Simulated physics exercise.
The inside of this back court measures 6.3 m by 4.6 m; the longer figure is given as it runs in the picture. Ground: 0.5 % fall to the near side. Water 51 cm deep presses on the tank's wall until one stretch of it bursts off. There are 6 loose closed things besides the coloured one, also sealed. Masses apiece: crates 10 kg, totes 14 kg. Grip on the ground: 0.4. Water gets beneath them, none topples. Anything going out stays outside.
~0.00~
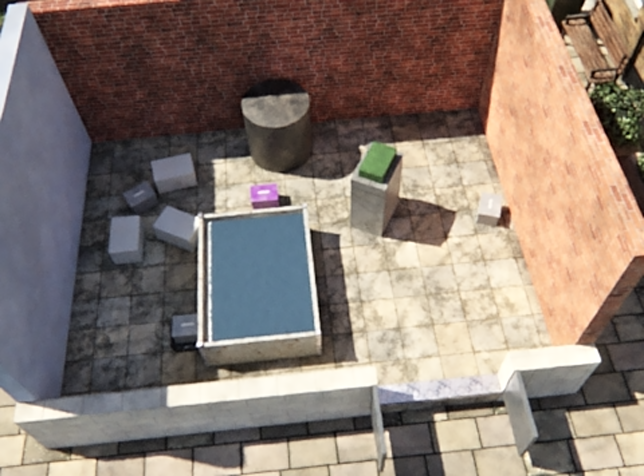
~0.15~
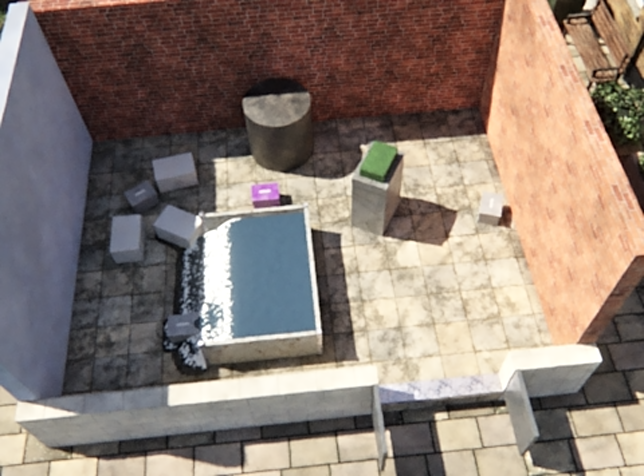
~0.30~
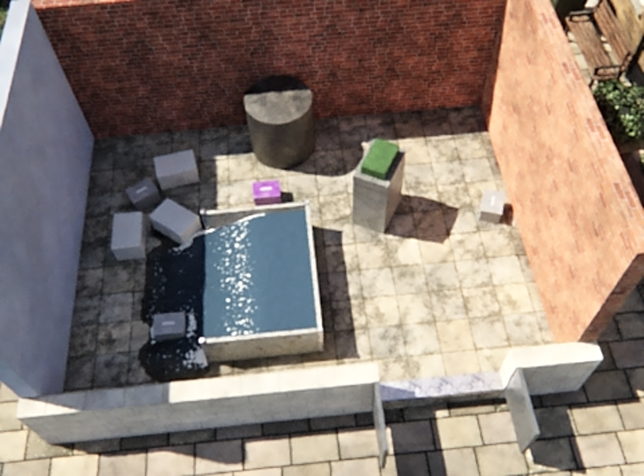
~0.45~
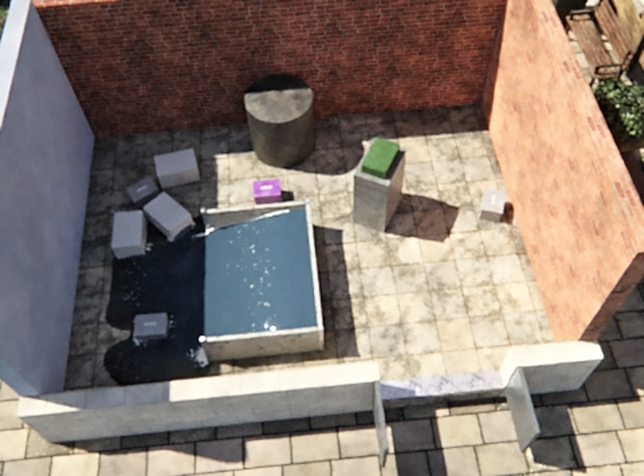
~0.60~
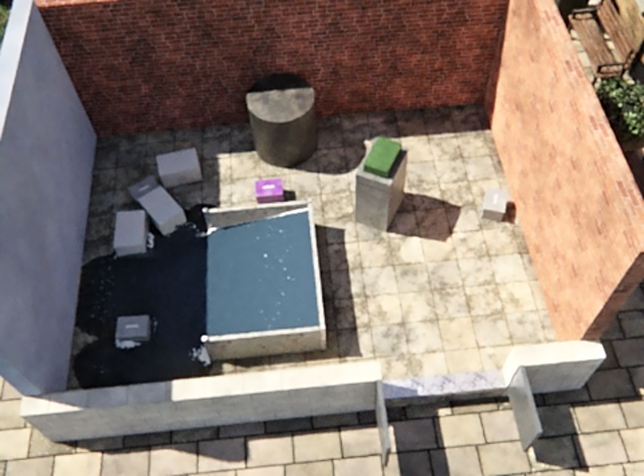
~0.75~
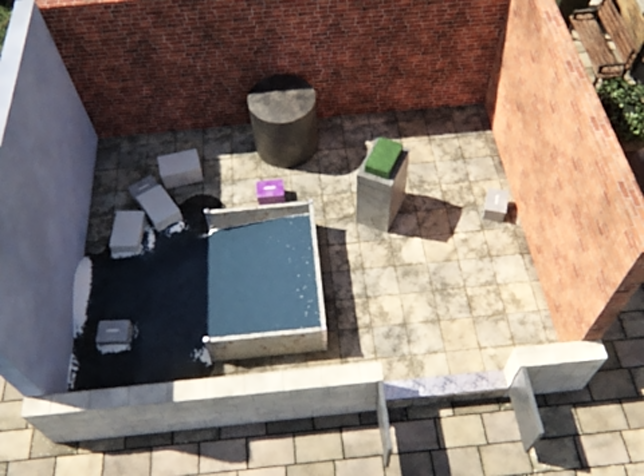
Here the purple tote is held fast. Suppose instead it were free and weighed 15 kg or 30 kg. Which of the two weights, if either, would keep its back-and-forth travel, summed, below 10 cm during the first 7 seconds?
Lightweight loses, heavyweight wins.
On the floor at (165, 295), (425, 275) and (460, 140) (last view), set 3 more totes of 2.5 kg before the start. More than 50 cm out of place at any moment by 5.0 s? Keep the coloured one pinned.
First one went beyond, second stayed within, third stayed within.
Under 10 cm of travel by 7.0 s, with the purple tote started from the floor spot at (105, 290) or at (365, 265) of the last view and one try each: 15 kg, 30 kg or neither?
In that order: Both fail; the lighter suffices.
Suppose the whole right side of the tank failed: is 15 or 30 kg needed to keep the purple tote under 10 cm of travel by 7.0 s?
Answer: The small one.
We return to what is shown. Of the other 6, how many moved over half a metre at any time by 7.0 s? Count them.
5 in all.
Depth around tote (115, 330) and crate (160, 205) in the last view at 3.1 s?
Some 17 cm at the first, some 7 cm at the second.
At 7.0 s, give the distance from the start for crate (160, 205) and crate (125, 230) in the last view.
Net distance: First 80 cm, second 200 cm.
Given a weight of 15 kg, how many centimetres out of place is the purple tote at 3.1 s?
I'd put it at about 0 cm.
After 1.4 s the purple tote would be 0 cm from its start with 15 kg and 0 cm from its start with 30 kg; 0 cm of water round it then.
After 3.1 s the purple tote would be 0 cm from its start with 15 kg and 0 cm from its start with 30 kg; 0 cm of water round it then.
After 4.9 s the purple tote would be 9 cm from its start with 15 kg and 1 cm from its start with 30 kg; 5 cm of water round it then.
After 7.0 s the purple tote would be 32 cm from its start with 15 kg and 2 cm from its start with 30 kg; 6 cm of water round it then.
